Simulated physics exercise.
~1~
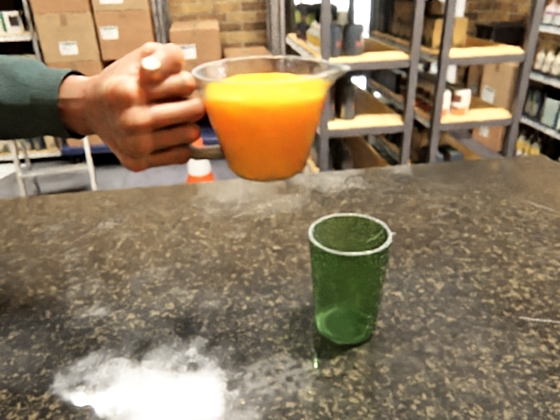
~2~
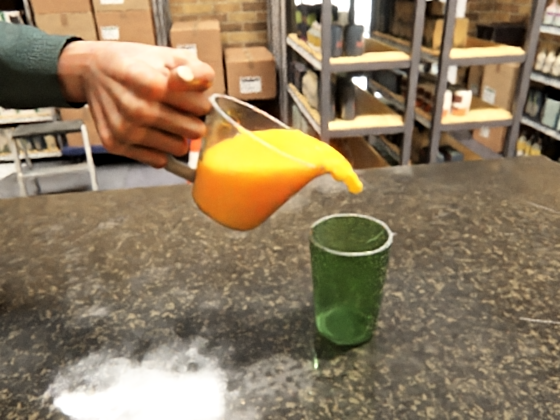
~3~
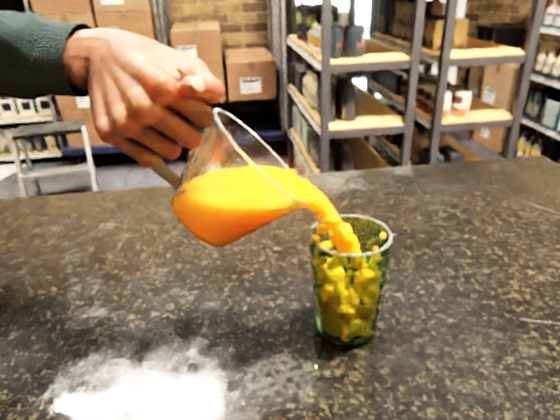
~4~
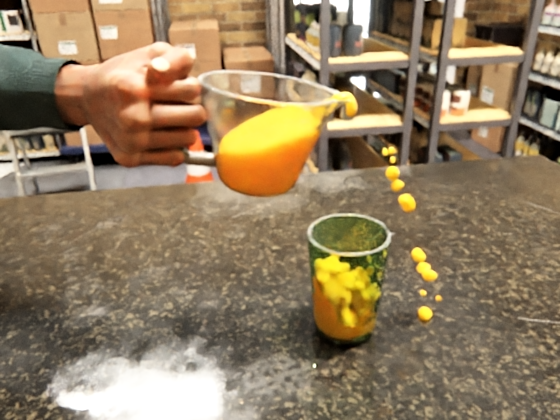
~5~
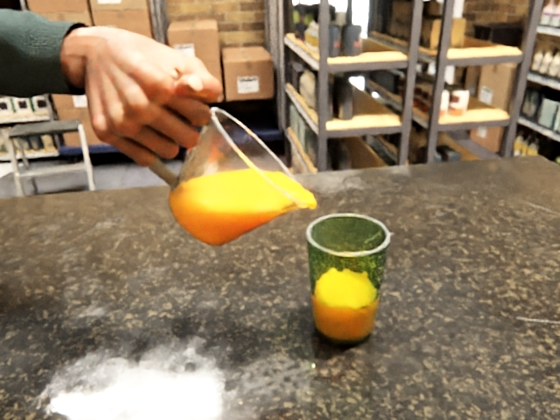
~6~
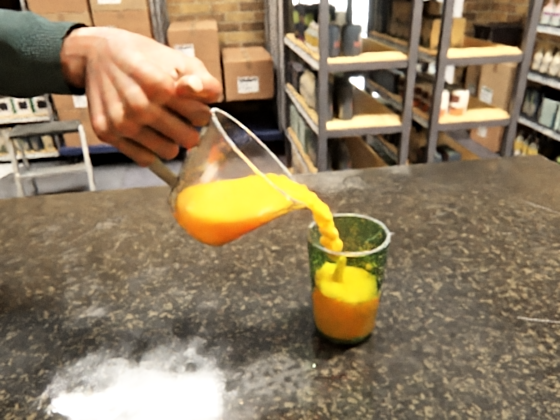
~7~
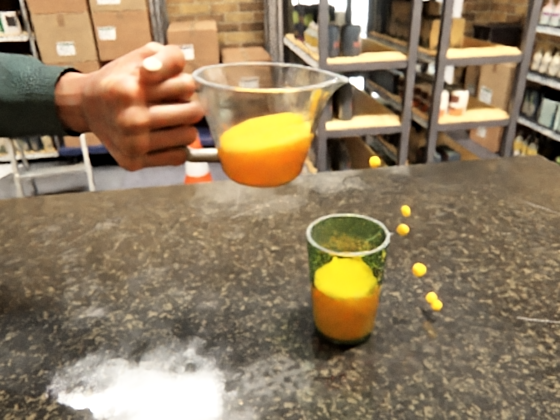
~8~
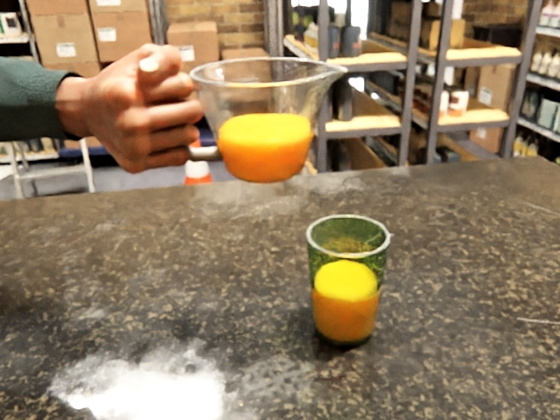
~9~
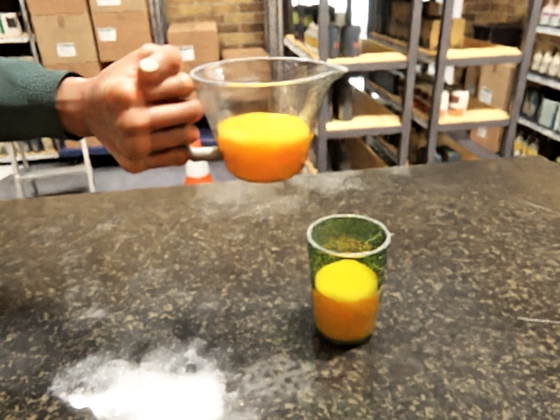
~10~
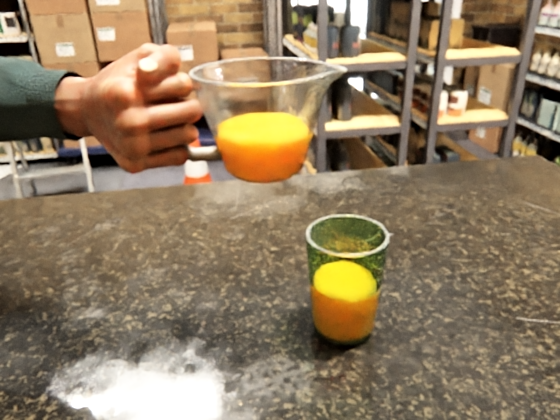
A hand in a dark green sleeve holds a clear glass jug of bright orange juice at the upper left, above an empty green tumbler on a dark speckled worktop, seen from slightly above. Shelves and cardboard boxes stand behind, and a white powdery patch lies at the lower left. The hand tips the jug rightward and juice splashes into the tumbler, then eases it back as drops fall past the tumbler's right side. It tips again, pouring more, and levels as further drops fall. Finally the jug is held still, partly full, above the partly filled tumbler.
